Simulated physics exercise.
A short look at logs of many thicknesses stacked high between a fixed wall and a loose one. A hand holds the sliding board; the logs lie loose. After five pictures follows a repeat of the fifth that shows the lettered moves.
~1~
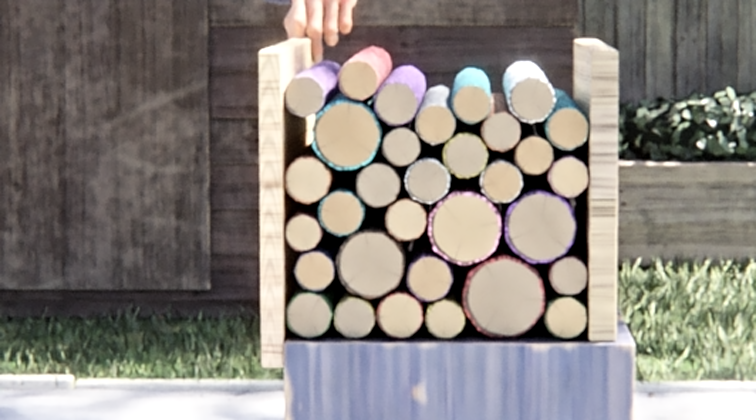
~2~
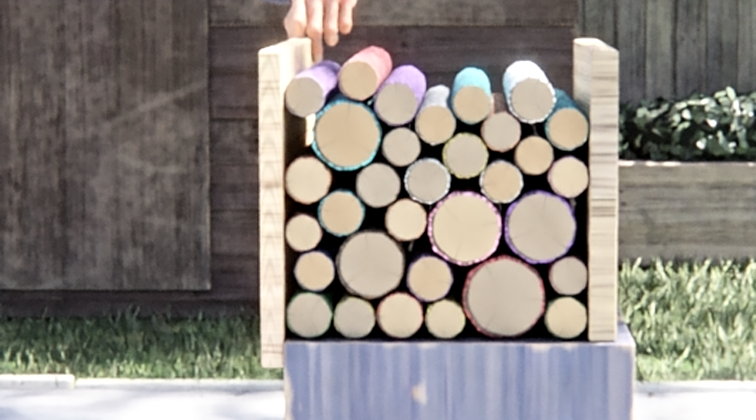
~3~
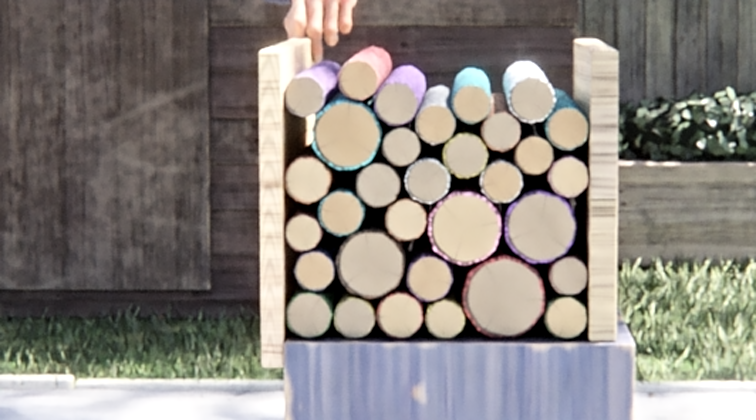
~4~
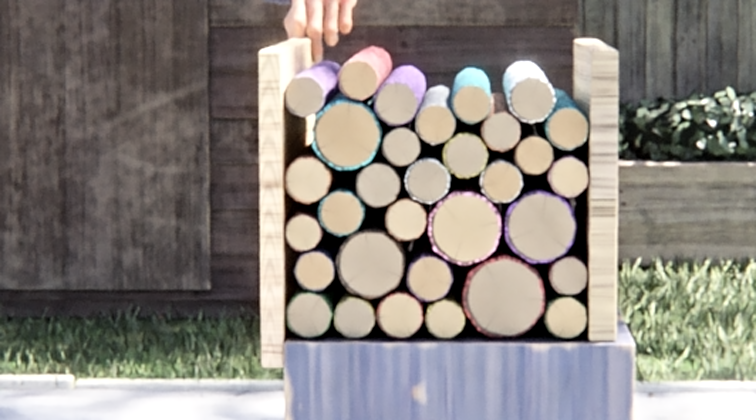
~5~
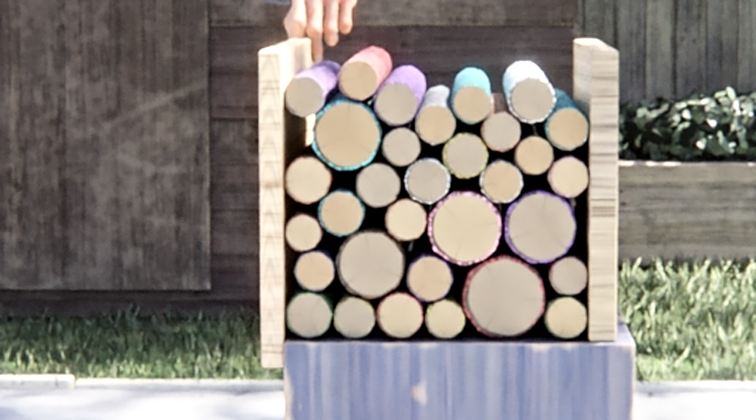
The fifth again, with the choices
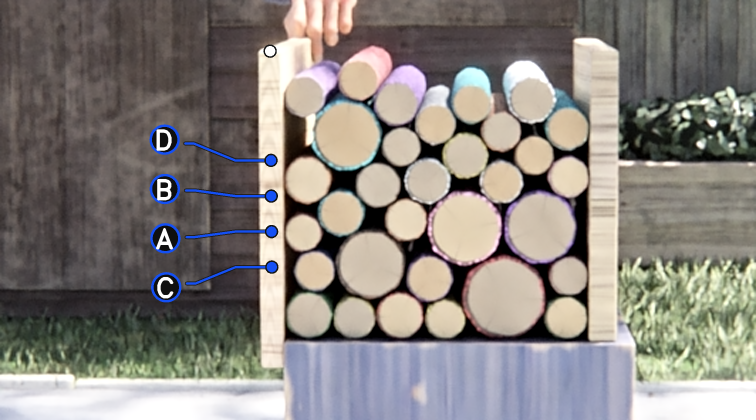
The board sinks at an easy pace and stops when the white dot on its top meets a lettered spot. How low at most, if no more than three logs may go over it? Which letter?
Stop at B.
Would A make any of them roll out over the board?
Yes, at A.
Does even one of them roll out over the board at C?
Yes.
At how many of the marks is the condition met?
Two of them.
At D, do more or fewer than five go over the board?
It loses fewer than five.
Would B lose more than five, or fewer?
It loses fewer than five.
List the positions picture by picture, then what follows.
Side board (291, 188); a log (309, 315); a log (566, 318), in the first frame.
A log (566, 318); a log (465, 228), in the second frame.
A log (307, 180); a log (569, 177), in the third frame.
A log (435, 124); a log (358, 79), in the fourth frame.
Side board (291, 188); a log (309, 315); a log (566, 318), in the fifth frame.
On the marked copy, A at (272, 231); B at (272, 196); C at (272, 267); D at (271, 160); the white dot at (270, 52).
Following B. Soon after the start, top of the board (283, 118).
Later, top of the board (283, 194).
In the end, top of the board (283, 195), two out over the board.
As for the rest, A more than three out over the board; C more than three out over the board; D none out over the board.
